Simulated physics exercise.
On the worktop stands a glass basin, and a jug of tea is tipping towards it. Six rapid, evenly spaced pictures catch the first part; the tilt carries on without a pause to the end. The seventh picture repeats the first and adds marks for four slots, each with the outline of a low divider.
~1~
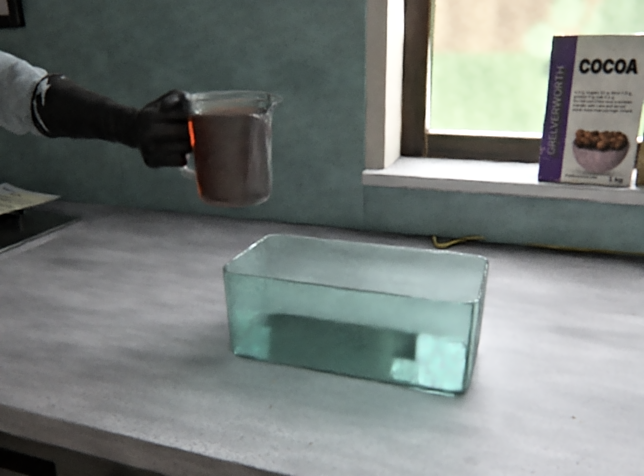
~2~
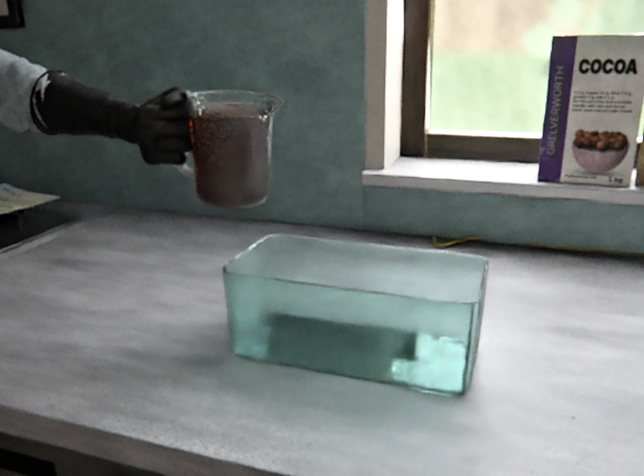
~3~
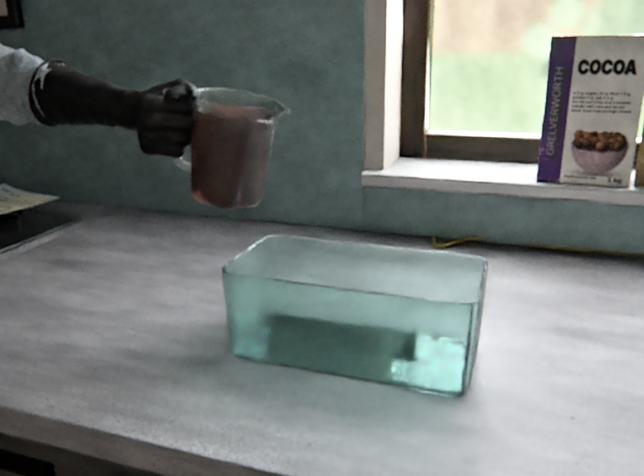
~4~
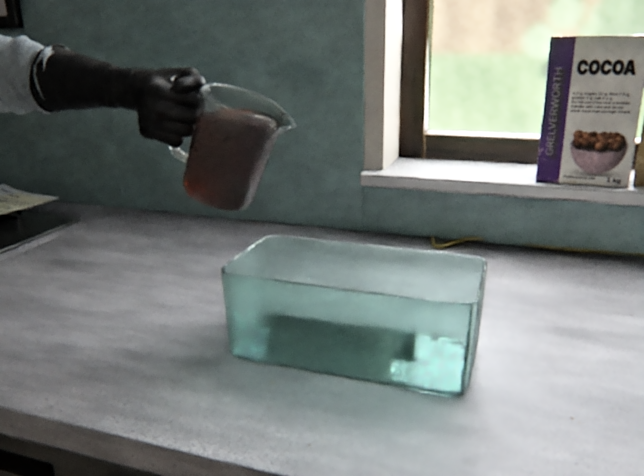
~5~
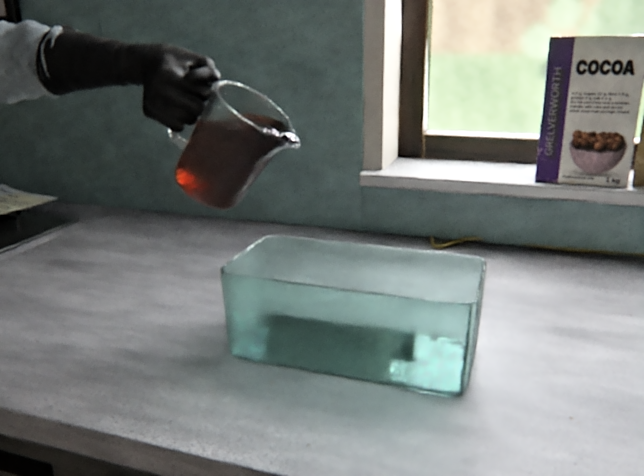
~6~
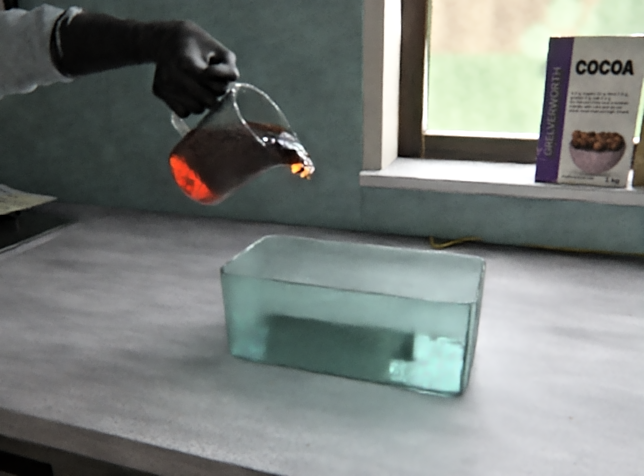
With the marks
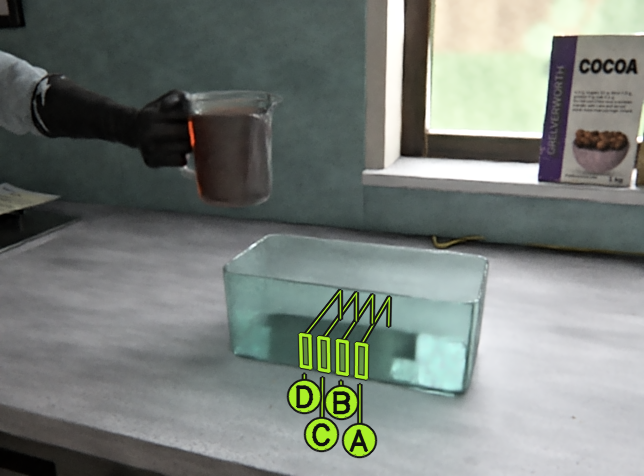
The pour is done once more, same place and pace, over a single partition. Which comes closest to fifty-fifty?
I would pick slot D.
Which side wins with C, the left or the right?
More ends on the left.
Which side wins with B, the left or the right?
The left side.
On the marked copy, A at (359, 384); B at (340, 381); C at (322, 377); D at (304, 374).
With A, about 88 % ends left of the wall and 8 % right of it; 4 % is lost outside.
With B, about 84 % ends left of the wall and 10 % right of it; 6 % is lost outside.
With C, about 70 % ends left of the wall and 22 % right of it; 7 % is lost outside.
With D, about 47 % ends left of the wall and 51 % right of it; 3 % is lost outside.
